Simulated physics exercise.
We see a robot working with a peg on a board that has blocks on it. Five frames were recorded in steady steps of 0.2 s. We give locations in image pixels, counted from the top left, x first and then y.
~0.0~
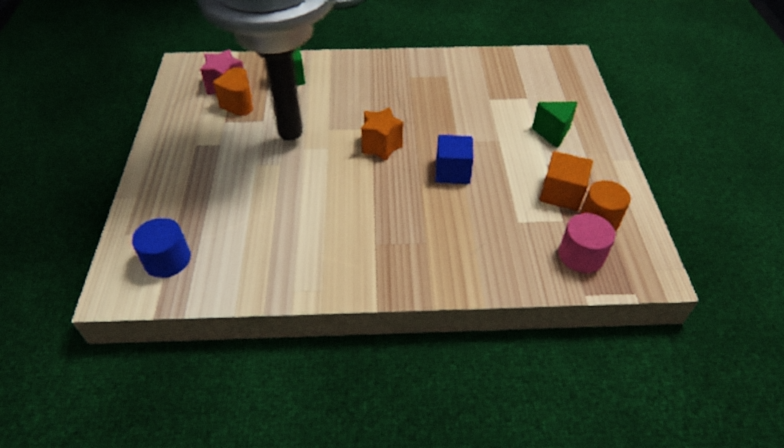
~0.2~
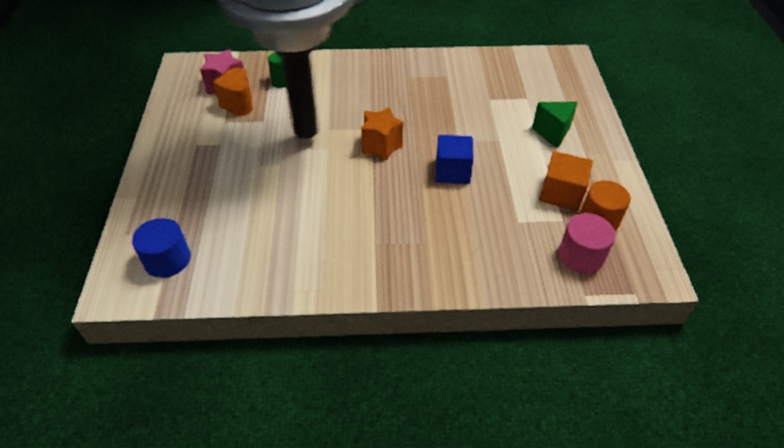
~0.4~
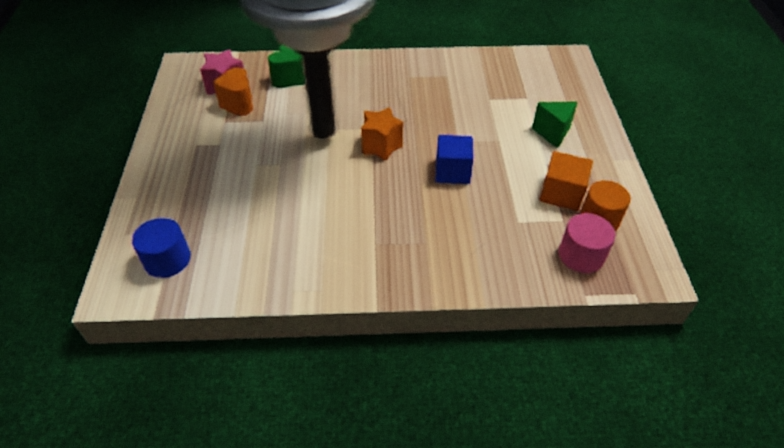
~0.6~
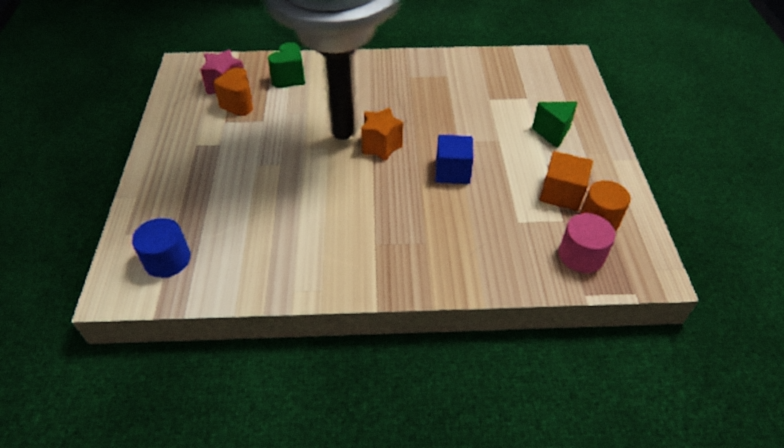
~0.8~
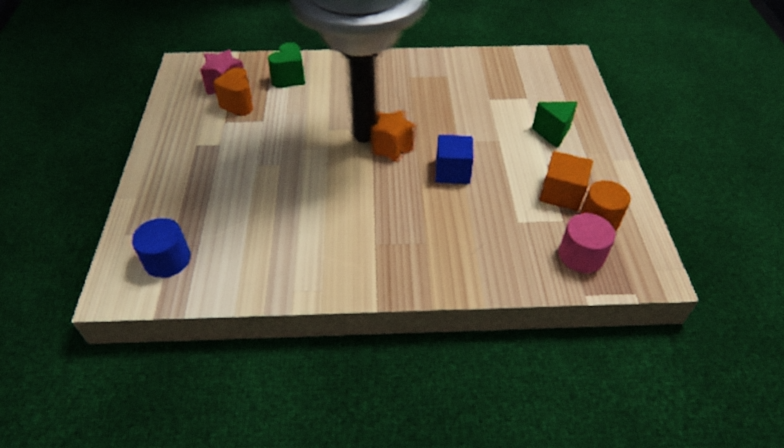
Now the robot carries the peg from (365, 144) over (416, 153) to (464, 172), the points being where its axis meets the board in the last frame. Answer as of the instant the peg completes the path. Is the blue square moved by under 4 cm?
It seems not.
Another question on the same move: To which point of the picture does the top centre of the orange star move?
I expect it at (485, 132).
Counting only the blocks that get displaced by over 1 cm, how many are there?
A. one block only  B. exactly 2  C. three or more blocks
My answer is option B.
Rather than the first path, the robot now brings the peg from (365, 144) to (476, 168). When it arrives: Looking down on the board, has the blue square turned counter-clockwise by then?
Answer: No.
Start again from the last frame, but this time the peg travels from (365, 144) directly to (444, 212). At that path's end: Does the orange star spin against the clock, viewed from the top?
I'd say yes.
What follows on the original path. One third of the way, peg (400, 141); orange star (429, 127).
Two thirds of the way, peg (434, 149); orange star (464, 131), turned 15° anticlockwise; blue square (486, 157), turned 50° clockwise.
At the end, peg (465, 163); orange star (485, 132), turned 55° anticlockwise; blue square (500, 161), turned 65° clockwise.
